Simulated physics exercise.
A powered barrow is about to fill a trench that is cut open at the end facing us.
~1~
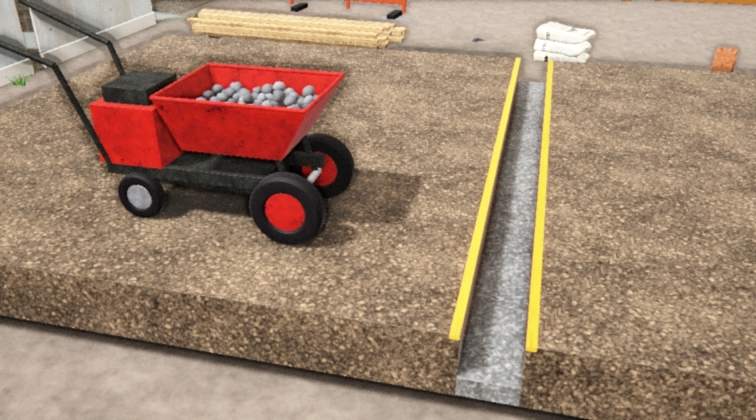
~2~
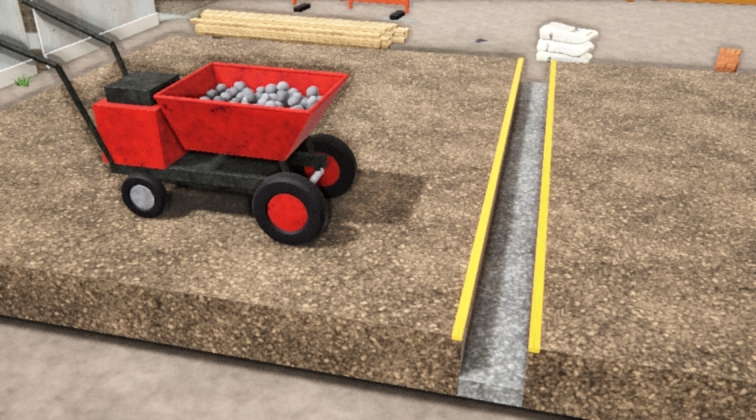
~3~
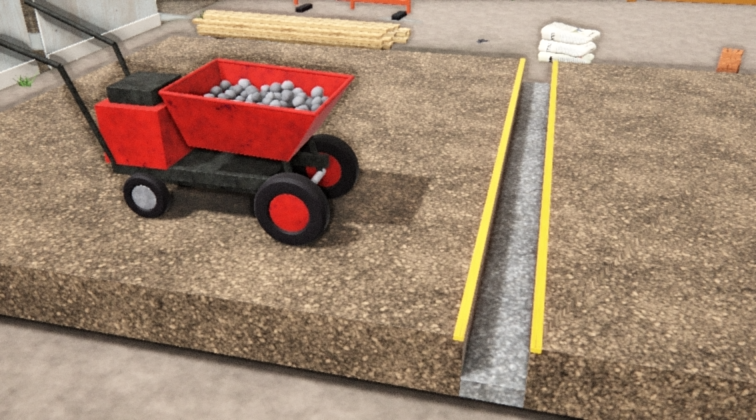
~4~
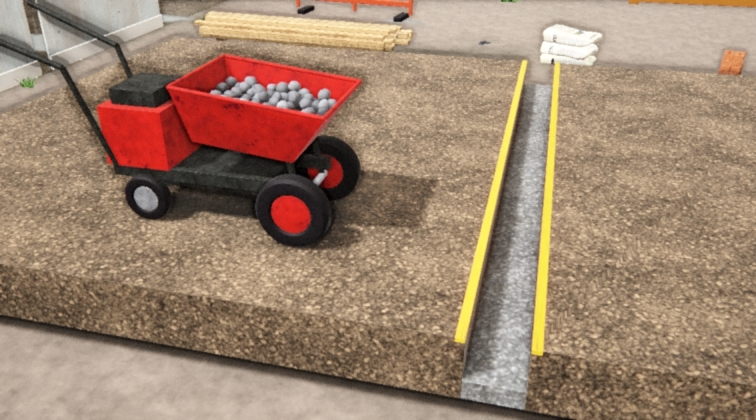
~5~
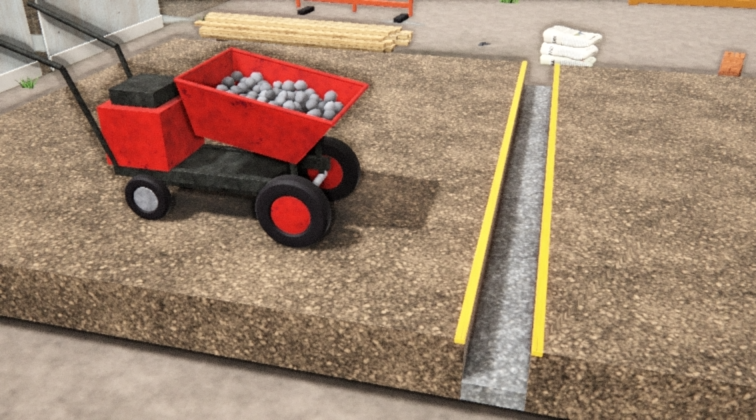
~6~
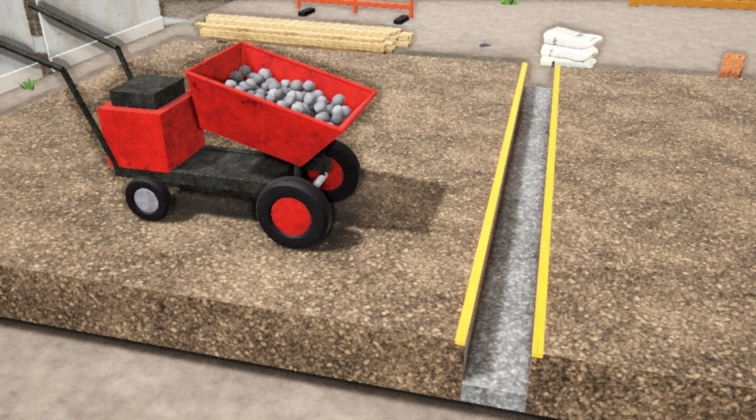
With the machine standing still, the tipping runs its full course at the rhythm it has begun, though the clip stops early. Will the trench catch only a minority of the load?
Yes. A minority.
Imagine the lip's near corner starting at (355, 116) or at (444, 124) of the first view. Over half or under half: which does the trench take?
At the earlier place the greater portion ends between the edges, at the later place the lesser portion.
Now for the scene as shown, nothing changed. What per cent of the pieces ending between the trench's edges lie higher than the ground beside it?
Roughly 0 percent.
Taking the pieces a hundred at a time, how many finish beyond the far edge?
I'd put it at around 0 percent.
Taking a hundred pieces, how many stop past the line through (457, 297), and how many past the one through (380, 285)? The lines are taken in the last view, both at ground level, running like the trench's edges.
Estimate, first then second: 30 %, 90 %.
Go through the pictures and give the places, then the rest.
Lip of the skip at (306, 112), level; top of the load at (259, 105), round cobbles; first edge of the trench at (464, 293); far edge at (535, 303), the trench over half as wide as the skip, and about as deep as wide, in the first frame.
Lip of the skip at (310, 113), level; top of the load at (249, 102), in the second frame.
Lip of the skip at (316, 115), tipped barely; top of the load at (249, 106), in the third frame.
Lip of the skip at (324, 119), tipped a little; top of the load at (247, 100), in the fourth frame.
Lip of the skip at (332, 124), tipped a little; top of the load at (253, 96), in the fifth frame.
Lip of the skip at (342, 131), tipped clearly; top of the load at (246, 89); first edge of the trench at (470, 298); far edge at (541, 308), in the sixth frame.
Soon, skip tipped steeply; all in the skip.
A while on, skip tipped steeply; most in the skip; a small part short of the trench; a small part falling.
Towards the end, skip tipped right over; about a quarter in the skip; about two thirds short of the trench; a small part in or heaped over the trench.
Finally, skip tipped right over; a stray few in the skip; most short of the trench; about a quarter in or heaped over the trench; none beyond it.
